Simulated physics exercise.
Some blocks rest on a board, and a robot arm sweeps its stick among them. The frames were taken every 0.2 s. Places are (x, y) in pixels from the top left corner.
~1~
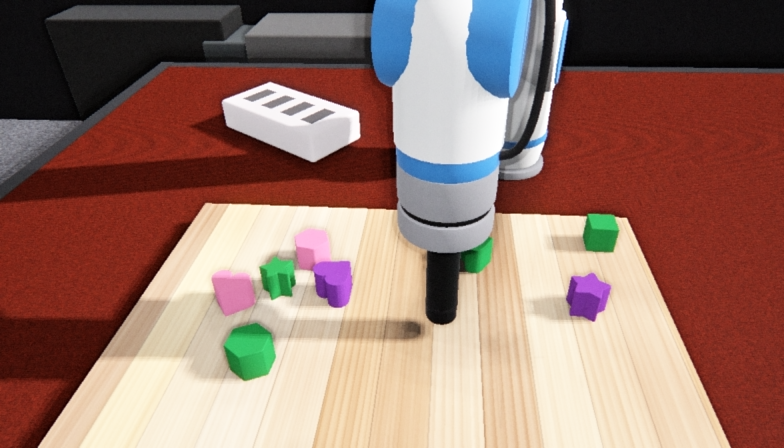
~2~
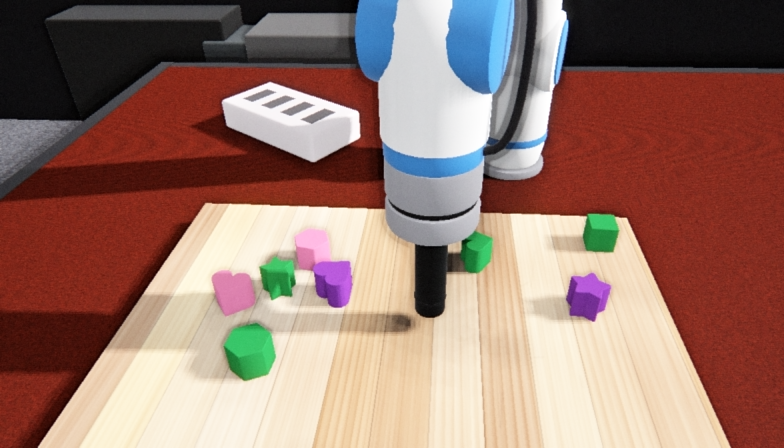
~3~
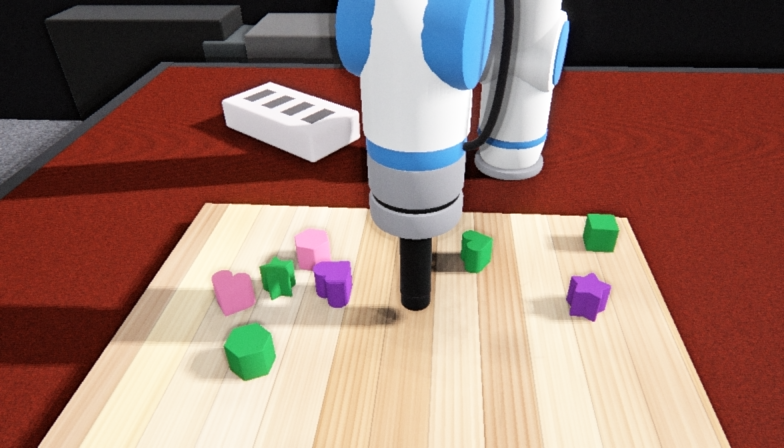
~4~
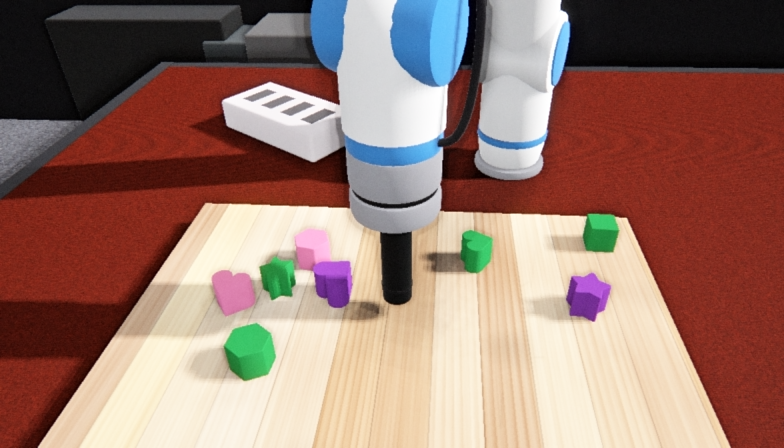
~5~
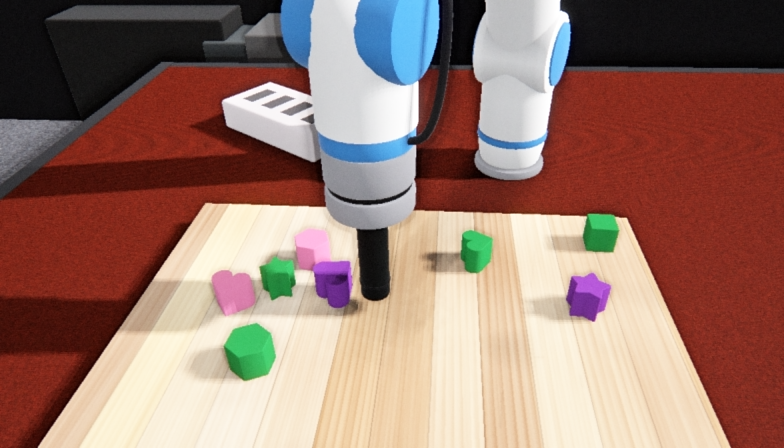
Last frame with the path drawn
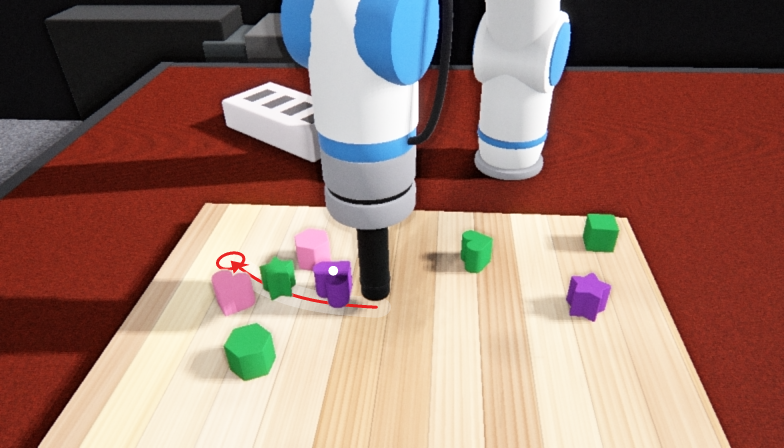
A pale wooden board lies on a dark red tabletop, seen from a fixed, raised viewpoint facing a white and blue robot arm. Pink, green and purple blocks cluster on the left, with green blocks and a purple star farther right and a white slotted object behind. The arm sweeps its black stick steadily leftward and slightly back, nearing the purple heart, while the blocks stay still.
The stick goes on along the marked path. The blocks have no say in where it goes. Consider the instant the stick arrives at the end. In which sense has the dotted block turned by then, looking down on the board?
The twist is clockwise.
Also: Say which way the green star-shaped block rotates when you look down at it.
Viewed from above, counterclockwise.
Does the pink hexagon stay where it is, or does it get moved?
It is moved off its spot.
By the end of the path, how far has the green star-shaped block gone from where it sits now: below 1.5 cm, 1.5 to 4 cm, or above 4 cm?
The green star-shaped block ends up quite far away, over 4 cm.
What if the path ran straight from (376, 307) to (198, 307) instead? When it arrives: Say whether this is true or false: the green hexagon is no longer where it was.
False.
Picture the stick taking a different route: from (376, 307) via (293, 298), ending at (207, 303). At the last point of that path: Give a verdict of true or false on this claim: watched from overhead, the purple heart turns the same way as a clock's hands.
That statement is accurate.
The drawn path runs from (376, 307) by way of (316, 301) and (266, 284) to (231, 261); the dot is on the purple heart.
On the path given first. One third of the way, stick at (314, 286); pink hexagon at (311, 236); purple heart at (307, 259), turned 70° clockwise.
Two thirds of the way, stick at (262, 270); green star-shaped block at (243, 253), turned 40° anticlockwise; pink hexagon at (313, 232); purple heart at (298, 253), turned 115° clockwise.
At the end, stick at (227, 247); pink heart not moved; green star-shaped block at (208, 232), turned 45° anticlockwise; pink hexagon at (313, 232); purple heart at (298, 253), turned 115° clockwise.
